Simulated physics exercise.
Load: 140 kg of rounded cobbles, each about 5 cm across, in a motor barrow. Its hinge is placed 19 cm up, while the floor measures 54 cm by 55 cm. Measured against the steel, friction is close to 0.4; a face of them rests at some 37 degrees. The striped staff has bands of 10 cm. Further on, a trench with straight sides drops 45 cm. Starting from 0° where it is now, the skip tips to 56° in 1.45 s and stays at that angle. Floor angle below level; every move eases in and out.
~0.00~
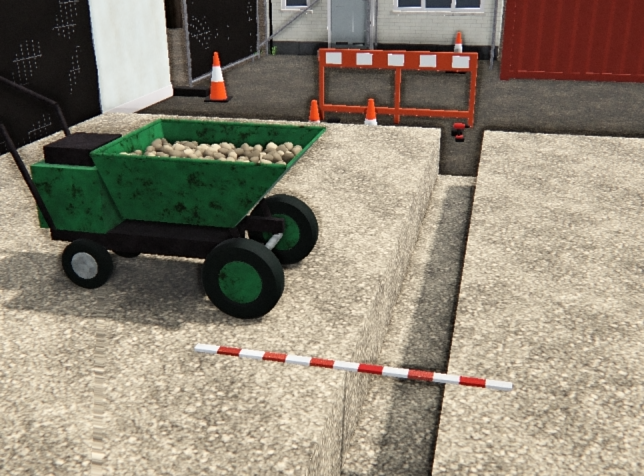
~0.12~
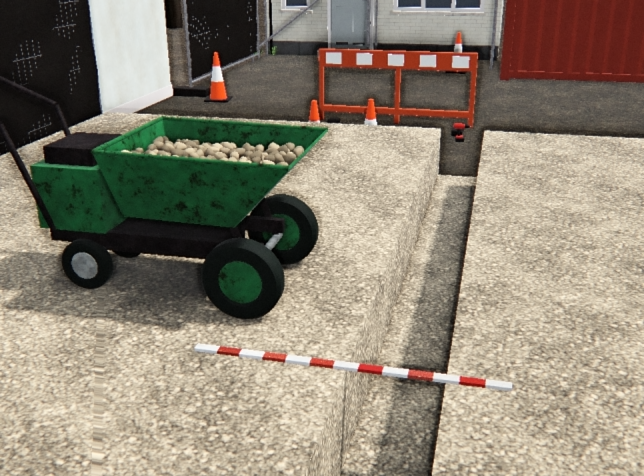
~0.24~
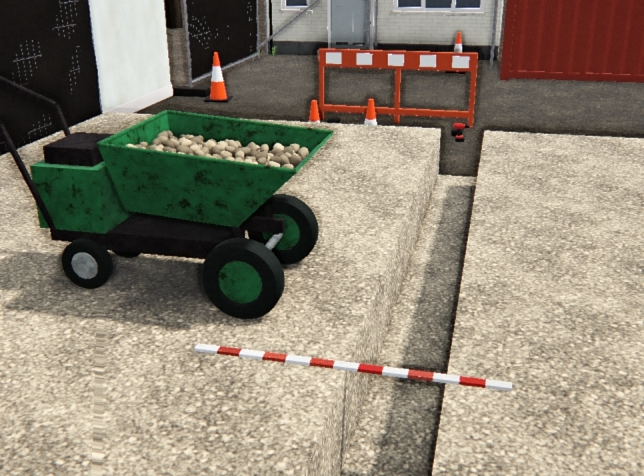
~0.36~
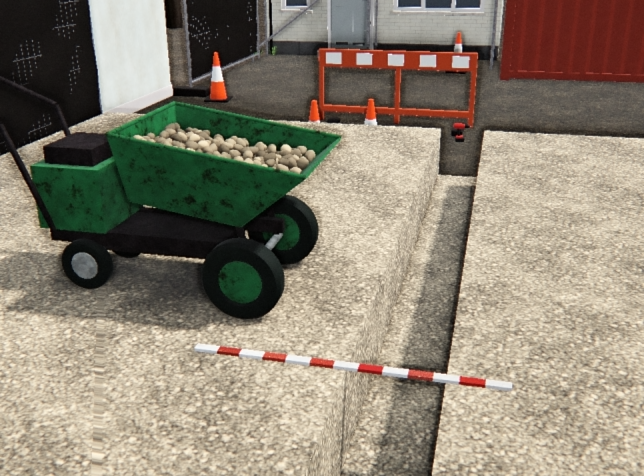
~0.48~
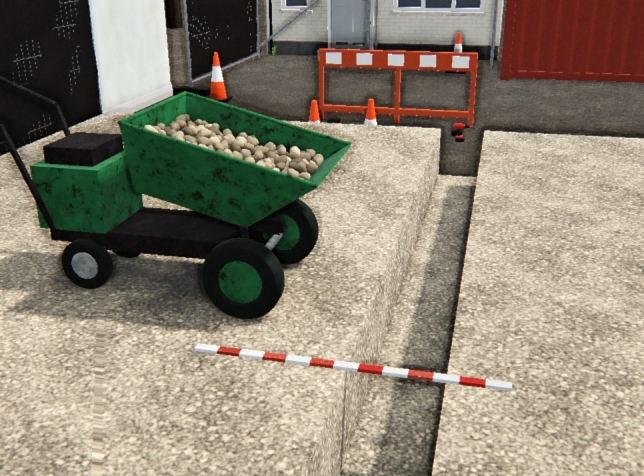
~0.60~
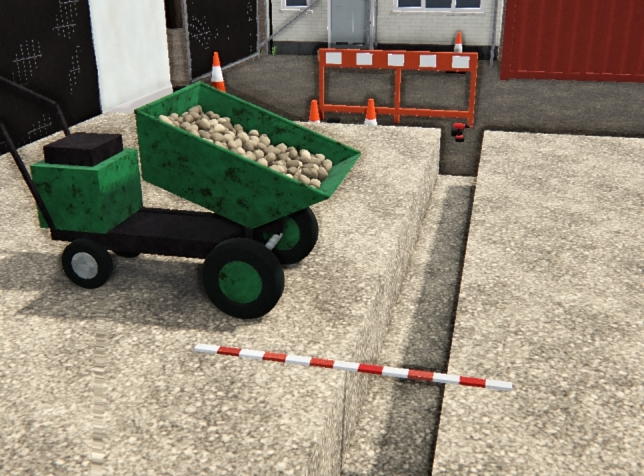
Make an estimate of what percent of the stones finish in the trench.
About 66 percent.
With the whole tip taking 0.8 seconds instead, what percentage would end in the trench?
Around 60 per cent would end in the trench.
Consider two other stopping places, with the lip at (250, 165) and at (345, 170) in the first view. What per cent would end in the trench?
About 60 per cent first, then about 30 per cent.
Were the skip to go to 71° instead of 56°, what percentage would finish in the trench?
Roughly 95 per cent would end in the trench.
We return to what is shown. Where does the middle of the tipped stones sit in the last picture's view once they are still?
Around (415, 374).
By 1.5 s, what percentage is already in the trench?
By that moment, roughly 10 per cent of the load.
After 1.1 s the floor is at 47°; 100 % in the skip; the foremost stones are at (354, 217).
After 1.5 s the floor is at 56°; 90 % in the skip, 9 % in the trench; the foremost stones are at (426, 299).
After 1.9 s the floor is at 56°; 64 % in the skip, 35 % in the trench; the foremost stones are at (461, 347).
After 3.8 s the floor is at 56°; 34 % in the skip, 66 % in the trench, 1 % past the trench; the foremost stones are at (488, 346).
